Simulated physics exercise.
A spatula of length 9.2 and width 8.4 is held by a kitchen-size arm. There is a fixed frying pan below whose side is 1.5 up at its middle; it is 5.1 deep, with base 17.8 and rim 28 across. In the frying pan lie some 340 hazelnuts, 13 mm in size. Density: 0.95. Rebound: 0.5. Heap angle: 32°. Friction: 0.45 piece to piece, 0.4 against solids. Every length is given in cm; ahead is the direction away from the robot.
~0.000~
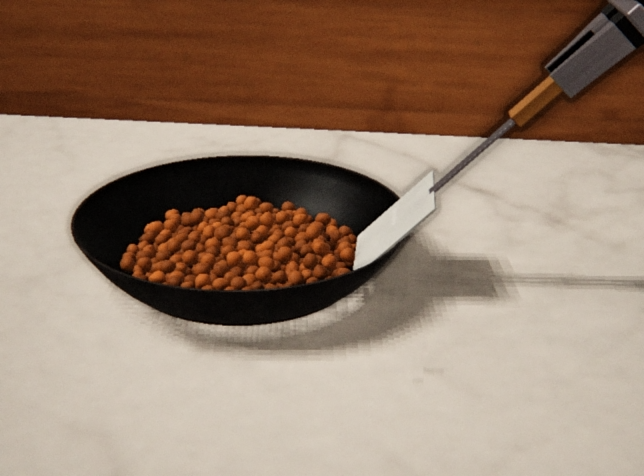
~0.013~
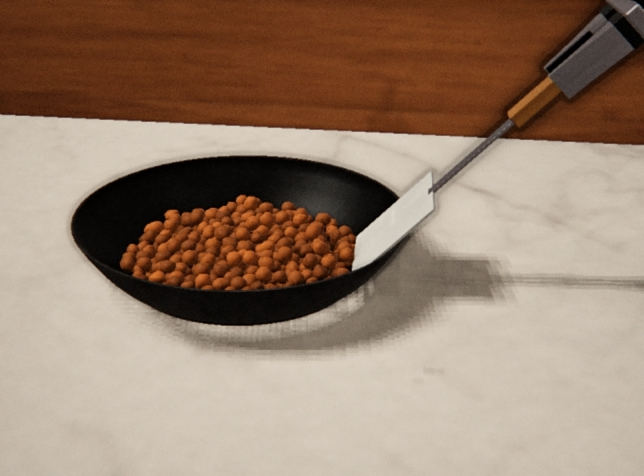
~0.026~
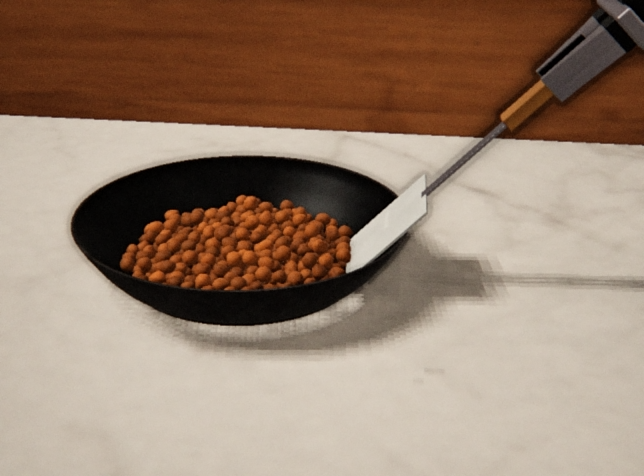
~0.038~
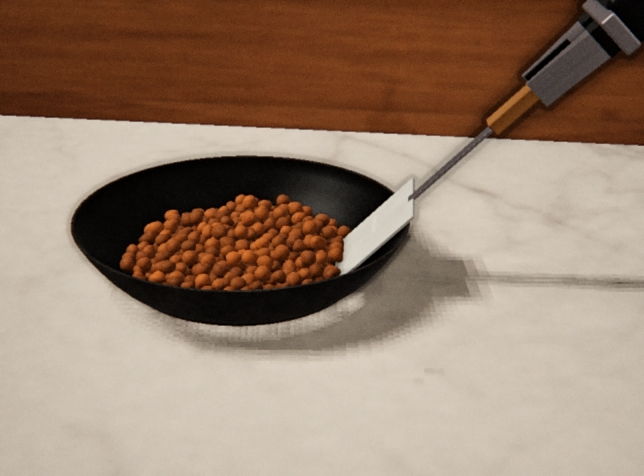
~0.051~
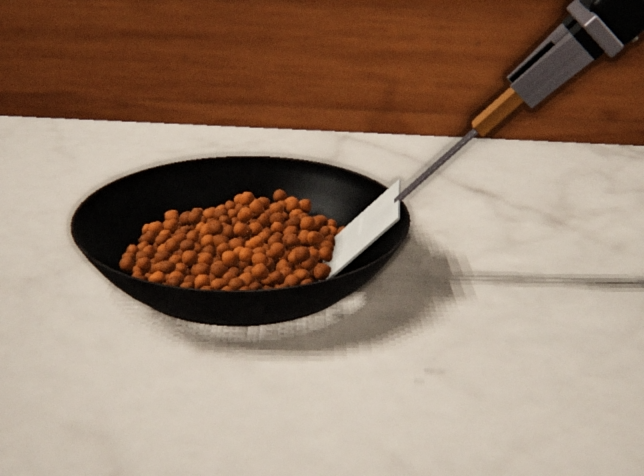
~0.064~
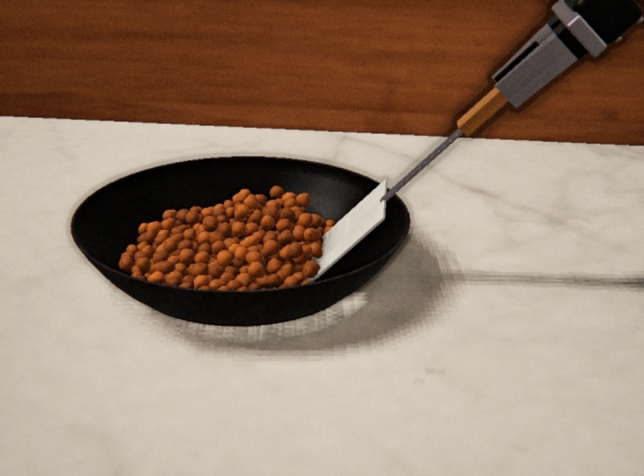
On a pale marble counter before a wooden backdrop, a robotic arm holds a white spatula at the right side of a black pan of hazelnuts, then slides it leftward into the pan, nudging the nearest nuts slightly.
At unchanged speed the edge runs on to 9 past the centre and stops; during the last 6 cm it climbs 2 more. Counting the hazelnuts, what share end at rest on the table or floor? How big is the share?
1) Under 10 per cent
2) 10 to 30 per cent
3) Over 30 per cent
Option 2: 10 to 30 per cent.
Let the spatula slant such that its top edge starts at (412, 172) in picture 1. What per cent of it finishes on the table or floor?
About 20 per cent.
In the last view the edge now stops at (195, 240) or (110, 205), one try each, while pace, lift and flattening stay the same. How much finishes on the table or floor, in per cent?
I'd say some 0 per cent, then some 35 per cent.
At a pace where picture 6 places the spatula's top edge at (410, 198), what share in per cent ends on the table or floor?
Near 5 in a hundred.
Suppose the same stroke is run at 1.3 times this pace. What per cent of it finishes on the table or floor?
25 %.
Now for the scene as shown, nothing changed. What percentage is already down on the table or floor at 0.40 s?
Share at that moment: About 10 %.
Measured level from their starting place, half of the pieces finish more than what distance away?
The value is roughly 4 cm.
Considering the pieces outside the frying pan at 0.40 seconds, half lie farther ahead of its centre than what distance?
I reckon roughly 18 centimetres.
After 0.12 s, sloping 47°, highest piece 5 above the table; 345 in the frying pan.
After 0.18 s, sloping 47°, highest piece 6 above the table; 345 in the frying pan.
After 0.40 s, sloping 47°, highest piece 11 above the table; 267 in the frying pan, 43 on the table or floor, 35 on the blade or in flight.
After 1.45 s, sloping 47°, highest piece 4 above the table; 267 in the frying pan, 78 on the table or floor.
In the end, 267 in the frying pan, 78 on the table or floor. That is 23 % on the table or floor.
